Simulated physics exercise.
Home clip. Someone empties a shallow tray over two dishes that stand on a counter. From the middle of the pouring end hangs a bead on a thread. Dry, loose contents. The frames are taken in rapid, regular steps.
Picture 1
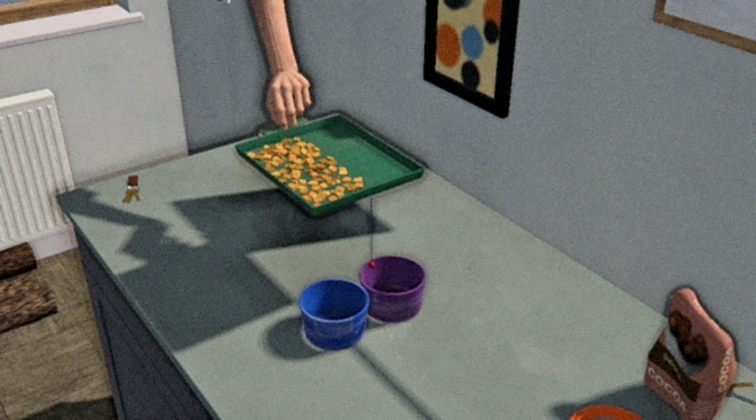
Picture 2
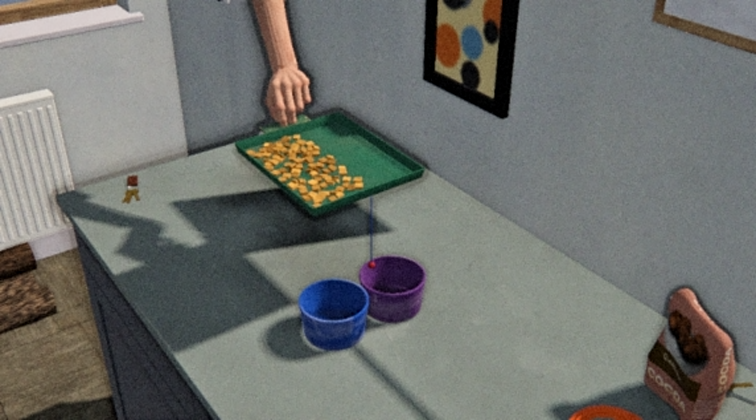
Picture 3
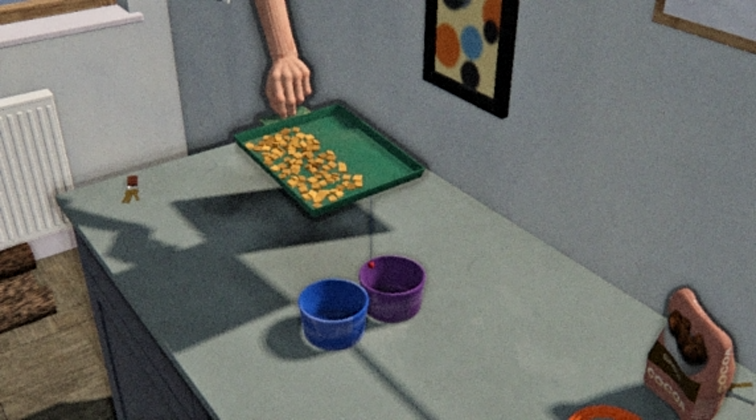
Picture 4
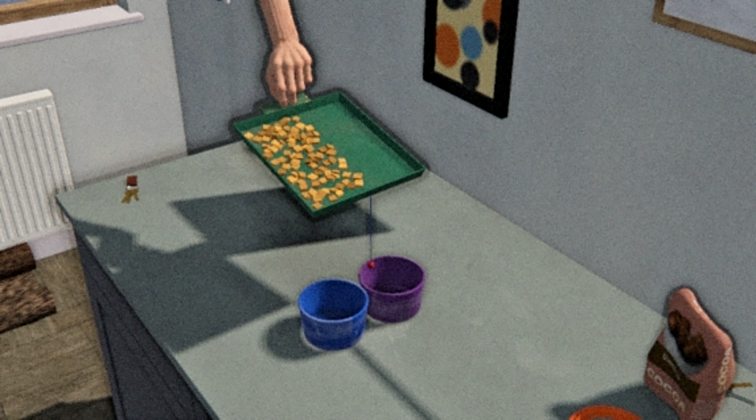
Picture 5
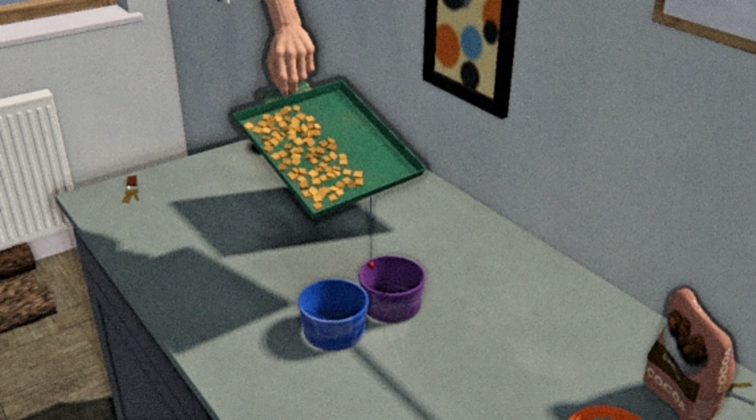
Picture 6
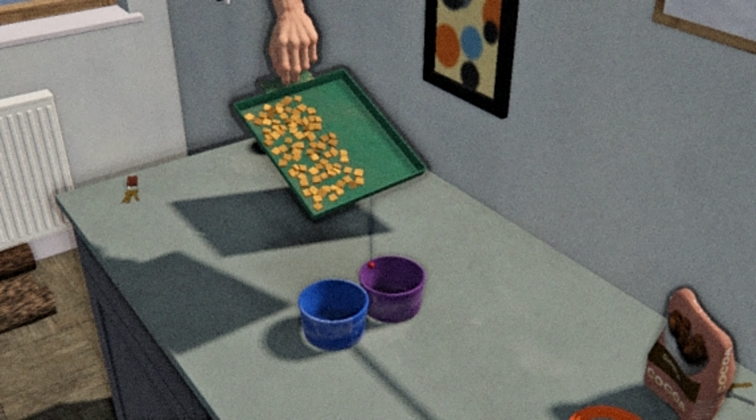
Kitchen counter, a hand raising the back of a green tray of cereal squares, steepening its tilt above blue and purple bowls.
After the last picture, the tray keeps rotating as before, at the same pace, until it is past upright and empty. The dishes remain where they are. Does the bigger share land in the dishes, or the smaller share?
The bigger share lands in them.
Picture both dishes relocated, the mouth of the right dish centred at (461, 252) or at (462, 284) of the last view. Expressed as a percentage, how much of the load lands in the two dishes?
Roughly 10% on the first try and 10% on the second.
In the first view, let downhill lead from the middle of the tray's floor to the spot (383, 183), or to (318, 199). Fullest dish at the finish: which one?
Note: Place 1, the dish at the right; place 2, the dish at the left.
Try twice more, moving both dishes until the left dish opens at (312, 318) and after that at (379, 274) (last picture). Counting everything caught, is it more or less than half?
Beyond half, then short of half.
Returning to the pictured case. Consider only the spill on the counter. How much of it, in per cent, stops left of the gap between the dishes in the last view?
Left share: Some 30 per cent.
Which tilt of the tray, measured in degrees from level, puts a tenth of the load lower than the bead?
Reading: Some 85°.
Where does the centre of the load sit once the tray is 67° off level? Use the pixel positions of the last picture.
(341, 190).
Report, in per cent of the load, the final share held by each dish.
Final share: Left dish at 60 per cent, right dish at 20 per cent.
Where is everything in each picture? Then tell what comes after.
Corners of the pouring end at (314, 206) and (422, 168), level; middle of the load at (299, 169), cereal squares; left dish at (353, 330); right dish at (412, 303); bead on its thread at (372, 265), in the first frame.
Corners of the pouring end at (314, 207) and (422, 168), level; middle of the load at (299, 167), in the second frame.
Corners of the pouring end at (314, 208) and (422, 168), tipped barely, lowest at the left corner; middle of the load at (299, 163), in the third frame.
Corners of the pouring end at (314, 209) and (422, 168), tipped a little, lowest at the left corner; middle of the load at (299, 157), in the fourth frame.
Corners of the pouring end at (315, 211) and (423, 168), tipped clearly, lowest at the left corner; middle of the load at (299, 151), in the fifth frame.
Corners of the pouring end at (315, 212) and (424, 168), tipped clearly, lowest at the left corner; middle of the load at (300, 146); left dish at (353, 330); right dish at (412, 303), in the sixth frame.
Soon after the last picture, tray tipped steeply; all on the tray.
A little later, tray tipped past a quarter turn; about a third on the tray; about a quarter in the left dish; a small part outside both; about a quarter in the air.
Later still, tray tipped past a quarter turn; about two thirds in the left dish; a small part in the right dish; about a quarter outside both.
At rest, tray tipped past a quarter turn; about two thirds in the left dish; a small part in the right dish; about a quarter outside both.
